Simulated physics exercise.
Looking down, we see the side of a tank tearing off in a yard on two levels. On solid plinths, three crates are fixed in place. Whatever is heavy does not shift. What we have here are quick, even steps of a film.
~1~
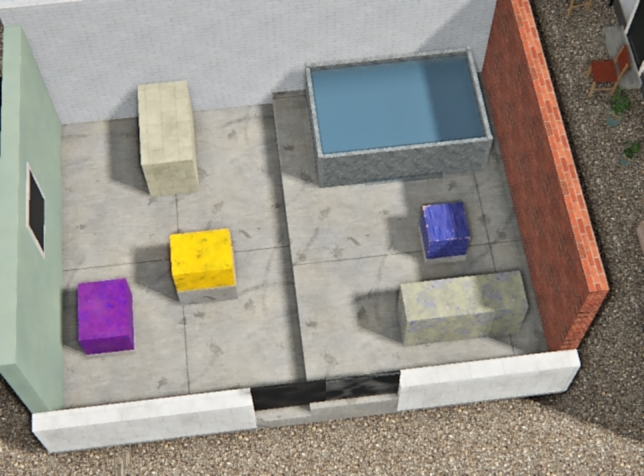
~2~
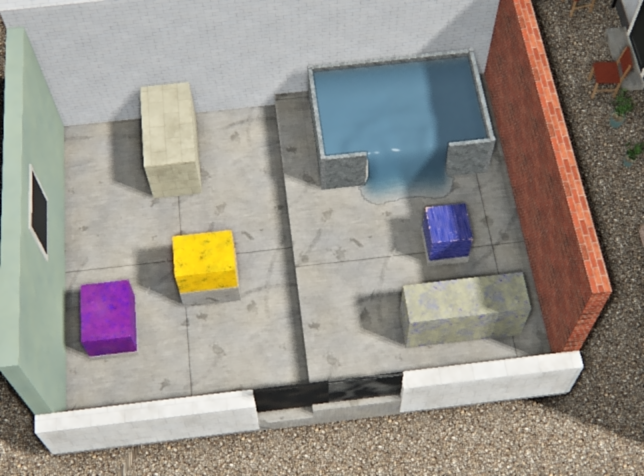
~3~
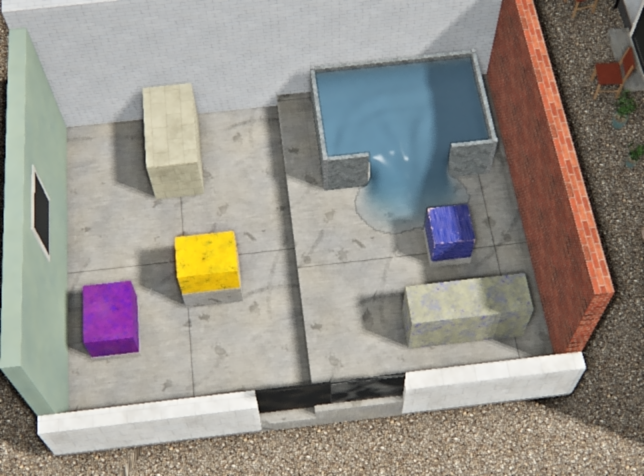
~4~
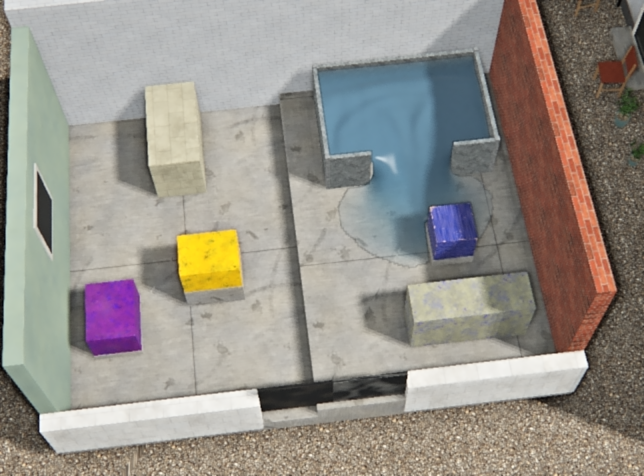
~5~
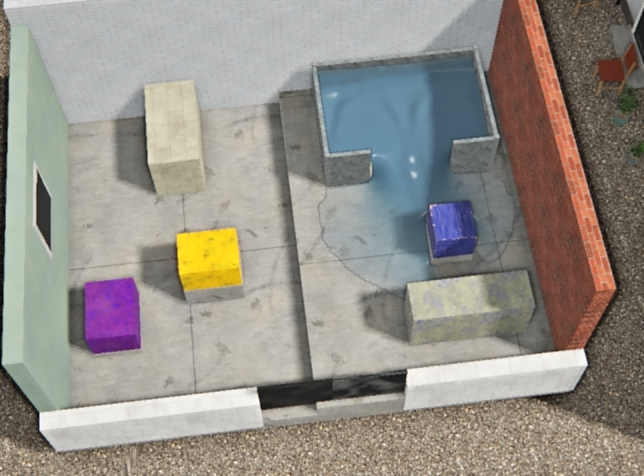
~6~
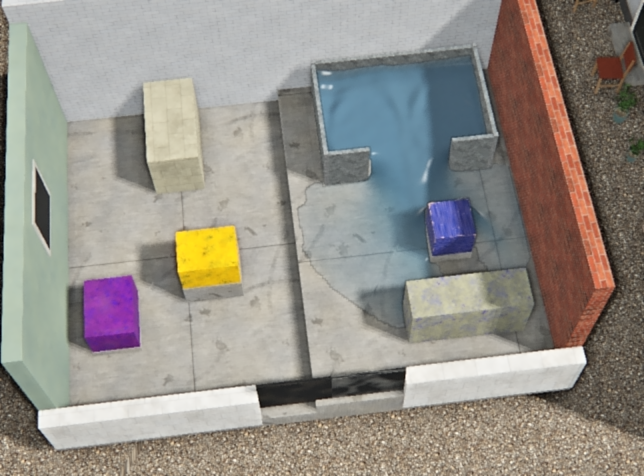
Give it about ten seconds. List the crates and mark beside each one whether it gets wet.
Purple crate - gets wet; yellow crate - stays dry; blue crate - gets wet.
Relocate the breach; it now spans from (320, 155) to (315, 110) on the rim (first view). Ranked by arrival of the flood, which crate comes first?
I'd go with the yellow-painted one.
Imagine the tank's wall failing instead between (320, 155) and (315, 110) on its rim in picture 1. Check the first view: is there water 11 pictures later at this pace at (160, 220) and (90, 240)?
Taking the two spots in turn: Swamped and swamped.
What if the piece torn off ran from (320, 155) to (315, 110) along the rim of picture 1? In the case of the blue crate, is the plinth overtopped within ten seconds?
Looking at the blue crate, it is left alone.
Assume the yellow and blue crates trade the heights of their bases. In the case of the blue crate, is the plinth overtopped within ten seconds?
Then: The blue crate is reached.
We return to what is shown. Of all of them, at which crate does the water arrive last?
My pick is the crate marked purple.
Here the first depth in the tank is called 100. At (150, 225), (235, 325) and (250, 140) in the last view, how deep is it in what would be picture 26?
About 0 per cent, then 6 per cent, then 0 per cent.
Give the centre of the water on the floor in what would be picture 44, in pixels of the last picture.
Estimate: (308, 244).
A moment on, water covers 35 % of the floor; the purple crate not reached, the yellow crate not reached, the blue crate water round its plinth.
Next, water covers 50 % of the floor; the purple crate not reached, the yellow crate water round its plinth, the blue crate water round its plinth.
Then, water covers 60 % of the floor; the purple crate water round its plinth, the yellow crate water round its plinth, the blue crate water round its plinth.
Later, water covers 90 % of the floor; the purple crate water round its plinth, the yellow crate water round its plinth, the blue crate water round its plinth.
In the end, water covers 95 % of the floor; the purple crate was topped, the yellow crate stayed above the water, the blue crate was topped.
